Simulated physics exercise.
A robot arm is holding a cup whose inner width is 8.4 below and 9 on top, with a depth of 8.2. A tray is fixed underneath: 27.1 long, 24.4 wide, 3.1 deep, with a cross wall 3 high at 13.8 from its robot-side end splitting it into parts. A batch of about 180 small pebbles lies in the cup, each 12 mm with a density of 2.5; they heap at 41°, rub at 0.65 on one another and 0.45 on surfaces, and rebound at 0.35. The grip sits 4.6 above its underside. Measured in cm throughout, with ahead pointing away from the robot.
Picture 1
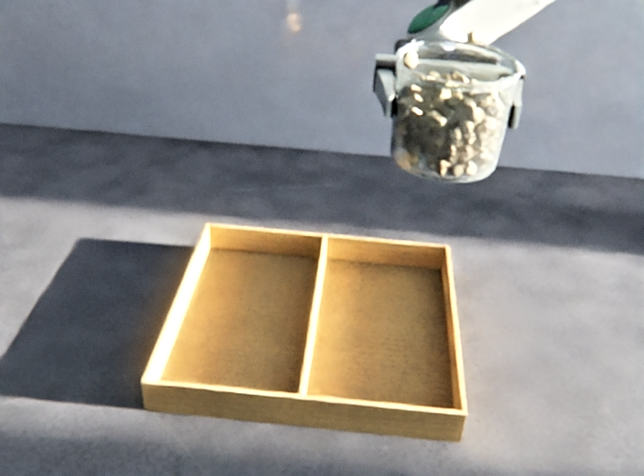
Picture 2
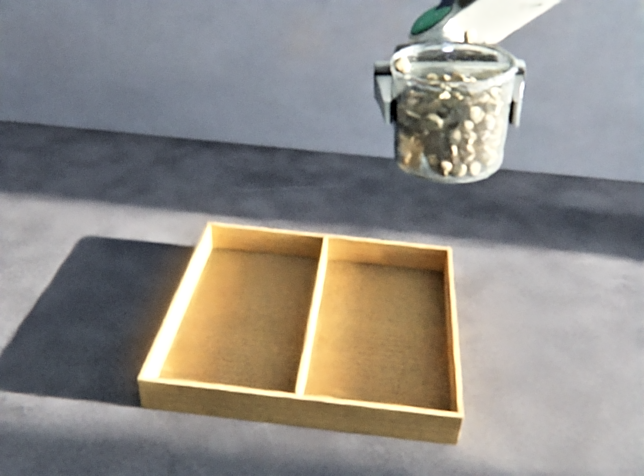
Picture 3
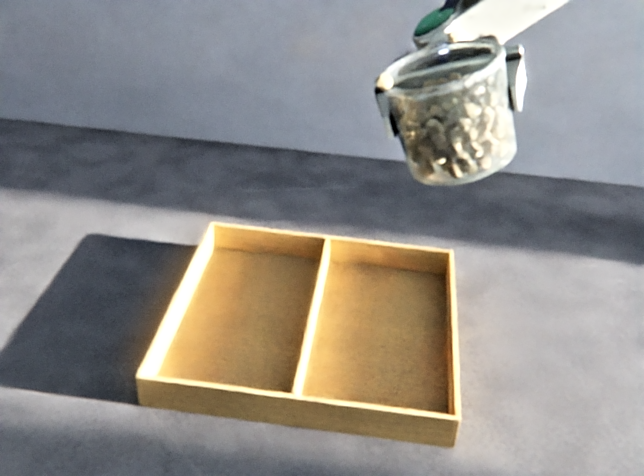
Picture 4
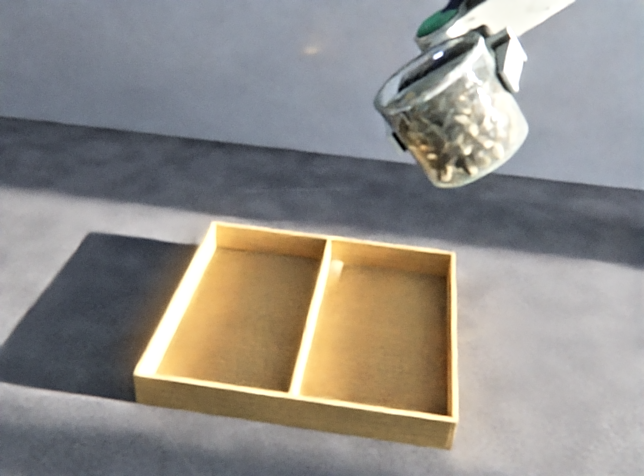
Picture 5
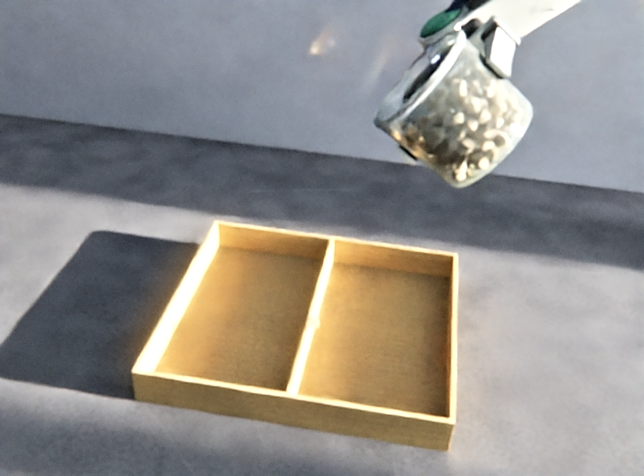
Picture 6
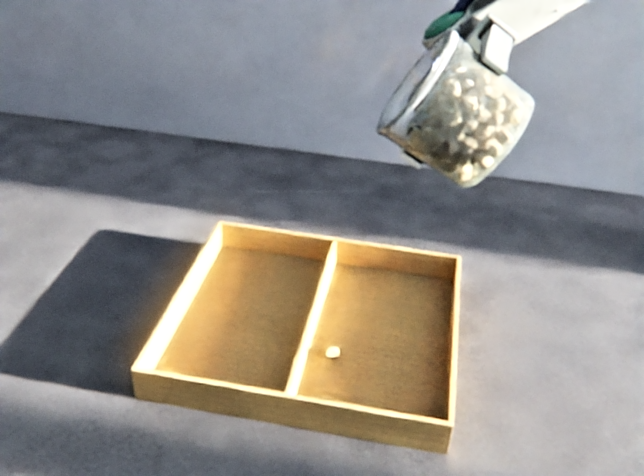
Above a divided wooden tray, a robot arm tilts a clear cup of pebbles leftward.
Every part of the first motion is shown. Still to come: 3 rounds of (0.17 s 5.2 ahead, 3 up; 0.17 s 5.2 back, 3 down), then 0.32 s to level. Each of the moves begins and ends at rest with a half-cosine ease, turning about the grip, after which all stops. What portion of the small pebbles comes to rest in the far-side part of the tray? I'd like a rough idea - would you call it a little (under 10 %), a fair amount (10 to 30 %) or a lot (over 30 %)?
I would call it a fair amount, 10 to 30 %.
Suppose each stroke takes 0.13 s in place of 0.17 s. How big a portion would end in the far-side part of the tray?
It would be near 45 per cent.
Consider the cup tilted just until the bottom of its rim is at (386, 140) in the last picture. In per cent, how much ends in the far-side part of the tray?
The share is around 40 %.
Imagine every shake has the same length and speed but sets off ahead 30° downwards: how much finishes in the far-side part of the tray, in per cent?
Result: Approx. 5 %.
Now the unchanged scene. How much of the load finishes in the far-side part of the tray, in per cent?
About 20 %.
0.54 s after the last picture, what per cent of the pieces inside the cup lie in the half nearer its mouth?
Something like 45 percent sits in that half.
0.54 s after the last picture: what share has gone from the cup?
So far around 20 % is out.
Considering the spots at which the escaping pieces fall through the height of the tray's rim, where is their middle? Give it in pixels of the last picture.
Look at roughly (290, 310) in the last picture.
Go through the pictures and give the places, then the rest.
Cup middle at (450, 112), level; upper third of the load around (454, 102), from x 405 to 495, top at y 35; 177 in the cup, in the first picture.
Cup middle at (450, 113), tilted 6° forward; upper third of the load around (455, 103), from x 400 to 495, top at y 35, in the second picture.
Cup middle at (452, 114), tilted 20° forward; upper third of the load around (467, 103), from x 385 to 500, top at y 35; 176 in the cup, 1 in flight or on a rim, in the third picture.
Cup middle at (453, 114), tilted 39° forward; upper third of the load around (470, 100), from x 335 to 510, top at y 70; 176 in the cup, 1 in flight or on a rim, in the fourth picture.
Cup middle at (454, 113), tilted 53° forward; upper third of the load around (473, 98), from x 315 to 515, top at y 65; 176 in the cup, 1 in the robot-side part, in the fifth picture.
Cup middle at (456, 114), tilted 59° forward; upper third of the load around (475, 96), from x 335 to 515, top at y 70; 176 in the cup, 1 in the robot-side part, in the sixth picture.
Then, 0.54 s later, tilted 59° forward, highest piece 29 above the table; 138 in the cup, 29 in the far-side part, 10 in the robot-side part.
Then, 1.07 s later, tilted 55° forward, highest piece 26 above the table; 112 in the cup, 37 in the far-side part, 17 in the robot-side part, 11 in flight or on a rim.
Then, 1.54 s later, level, highest piece 27 above the table; 112 in the cup, 37 in the far-side part, 28 in the robot-side part.
Then, 2.59 s later, level, highest piece 27 above the table; 112 in the cup, 37 in the far-side part, 28 in the robot-side part.
At rest, 112 in the cup, 37 in the far-side part, 28 in the robot-side part. That is 21 % in the far-side part of the tray.
